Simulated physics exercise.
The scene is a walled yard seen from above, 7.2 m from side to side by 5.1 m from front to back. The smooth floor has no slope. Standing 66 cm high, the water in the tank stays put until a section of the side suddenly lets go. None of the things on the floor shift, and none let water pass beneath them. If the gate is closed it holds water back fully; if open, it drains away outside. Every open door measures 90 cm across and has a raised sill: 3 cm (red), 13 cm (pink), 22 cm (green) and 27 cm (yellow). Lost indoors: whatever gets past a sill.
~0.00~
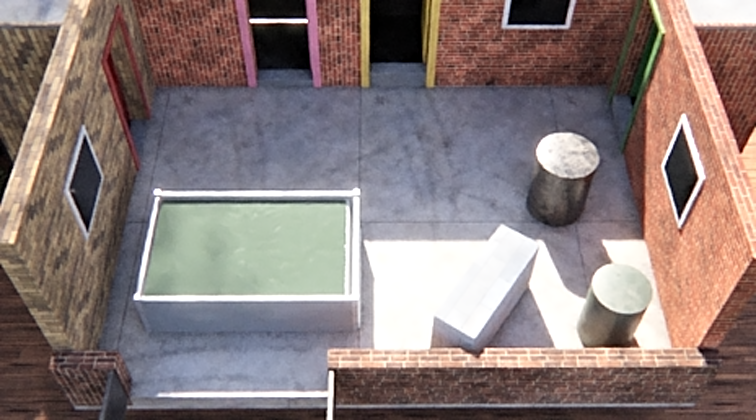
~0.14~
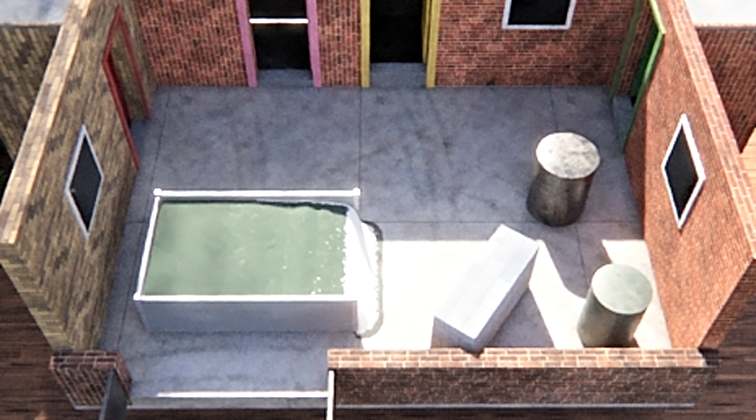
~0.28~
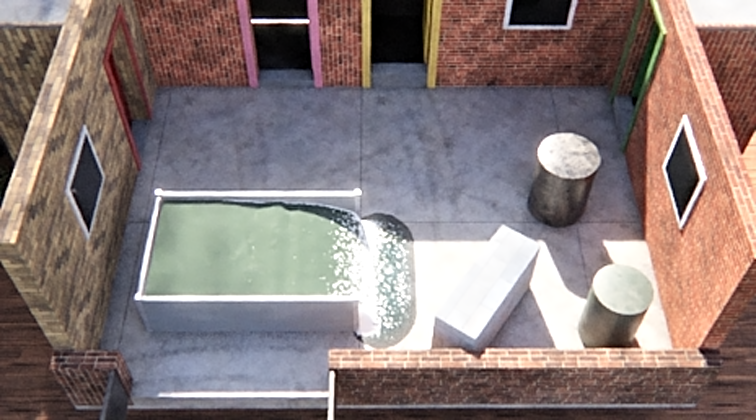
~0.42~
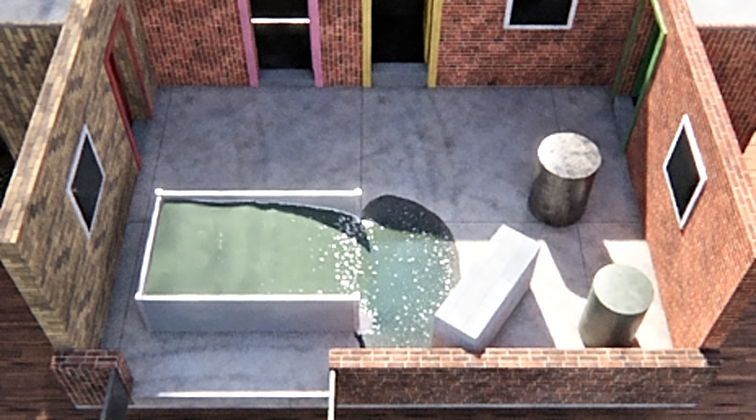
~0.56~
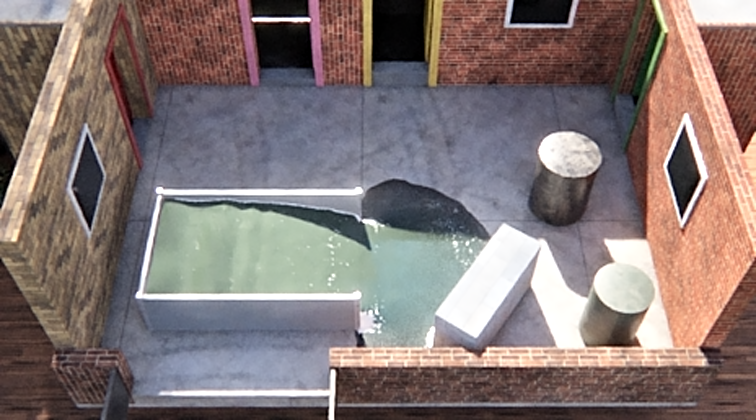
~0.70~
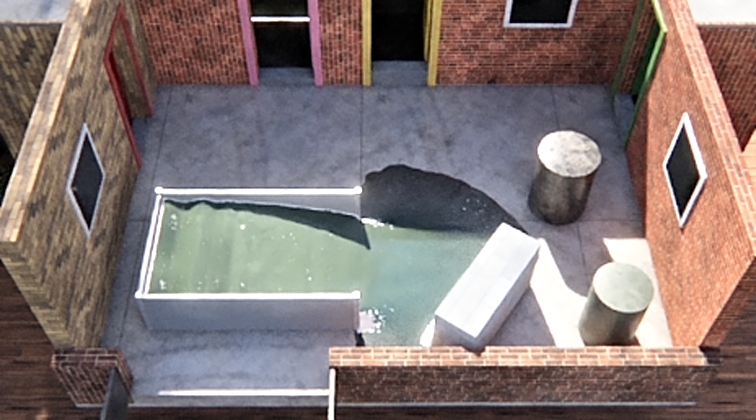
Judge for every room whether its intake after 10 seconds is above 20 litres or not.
Result: Red door: Limit broken, pink door: Limit unbroken, green door: Limit unbroken, yellow door: Limit unbroken.
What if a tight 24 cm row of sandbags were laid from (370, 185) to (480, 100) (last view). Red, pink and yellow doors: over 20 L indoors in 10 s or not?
In that case red gets no more than allowed, pink gets no more than allowed, yellow gets no more than allowed.
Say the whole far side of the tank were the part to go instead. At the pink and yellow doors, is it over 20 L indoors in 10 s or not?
Result: Pink limit passed, yellow limit not passed.
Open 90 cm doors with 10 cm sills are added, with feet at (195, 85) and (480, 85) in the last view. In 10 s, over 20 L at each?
Well, the first is shy of the mark and the second is beyond the mark.
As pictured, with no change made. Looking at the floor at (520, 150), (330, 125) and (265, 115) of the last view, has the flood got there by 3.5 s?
Listed in turn: Swamped / spared so far / spared so far.
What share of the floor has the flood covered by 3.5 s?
About 60 per cent.
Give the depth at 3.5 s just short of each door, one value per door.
Depths: Red door 0 cm, pink door 0 cm, green door 23 cm, yellow door 8 cm.
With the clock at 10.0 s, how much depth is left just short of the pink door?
Around 5.0 cm deep.
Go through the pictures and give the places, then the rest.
The first frame shows the tank at (253, 247) is whole and still, 66 cm deep.
In the second frame, water pours out at (354, 267) and has run 0.9 m, to (360, 334); typically 9 cm deep outside, 66 cm at the tank's back.
In the third frame, the front is at (394, 339), 1.1 m from the gap at (355, 268); 1.2 m2 of floor is under water; 66 cm left at the back of the tank.
In the fourth frame, the front is at a hidden place, 1.4 m from the gap at (355, 269); 2.7 m2 of floor is under water; 66 cm left at the back of the tank.
In the fifth frame, the front is at a hidden place, 1.8 m from the gap at (356, 268); 3.8 m2 of floor is under water; 66 cm left at the back of the tank.
In the sixth frame, water pours out at (355, 268) and has run 2.4 m, to a hidden place; typically 7 cm deep outside, 62 cm at the tank's back.
After 1.4 s water covers 25 % of the floor and is deepest (42 cm) near (445, 300); red door not reached, pink door not reached, green door not reached, yellow door not reached.
After 2.2 s water covers 45 % of the floor and is deepest (38 cm) near (446, 312); red door not reached, pink door not reached, green door 4 cm at the sill, 0 L in, yellow door not reached.
After 3.5 s water covers 60 % of the floor and is deepest (31 cm) near (601, 86); red door not reached, pink door not reached, green door 23 cm at the sill, 1 L in, yellow door 8 cm at the sill, 0 L in.
After 6.0 s water covers 90 % of the floor and is deepest (18 cm) near (583, 300); red door 8 cm at the sill, 1 L in, pink door 4 cm at the sill, 0 L in, green door 13 cm at the sill, 4 L in, yellow door 11 cm at the sill, 0 L in.
After 10.0 s water covers 100 % of the floor and is deepest (15 cm) near (618, 212); red door 8 cm at the sill, 78 L in, pink door 5 cm at the sill, 0 L in, green door 7 cm at the sill, 4 L in, yellow door 8 cm at the sill, 0 L in.
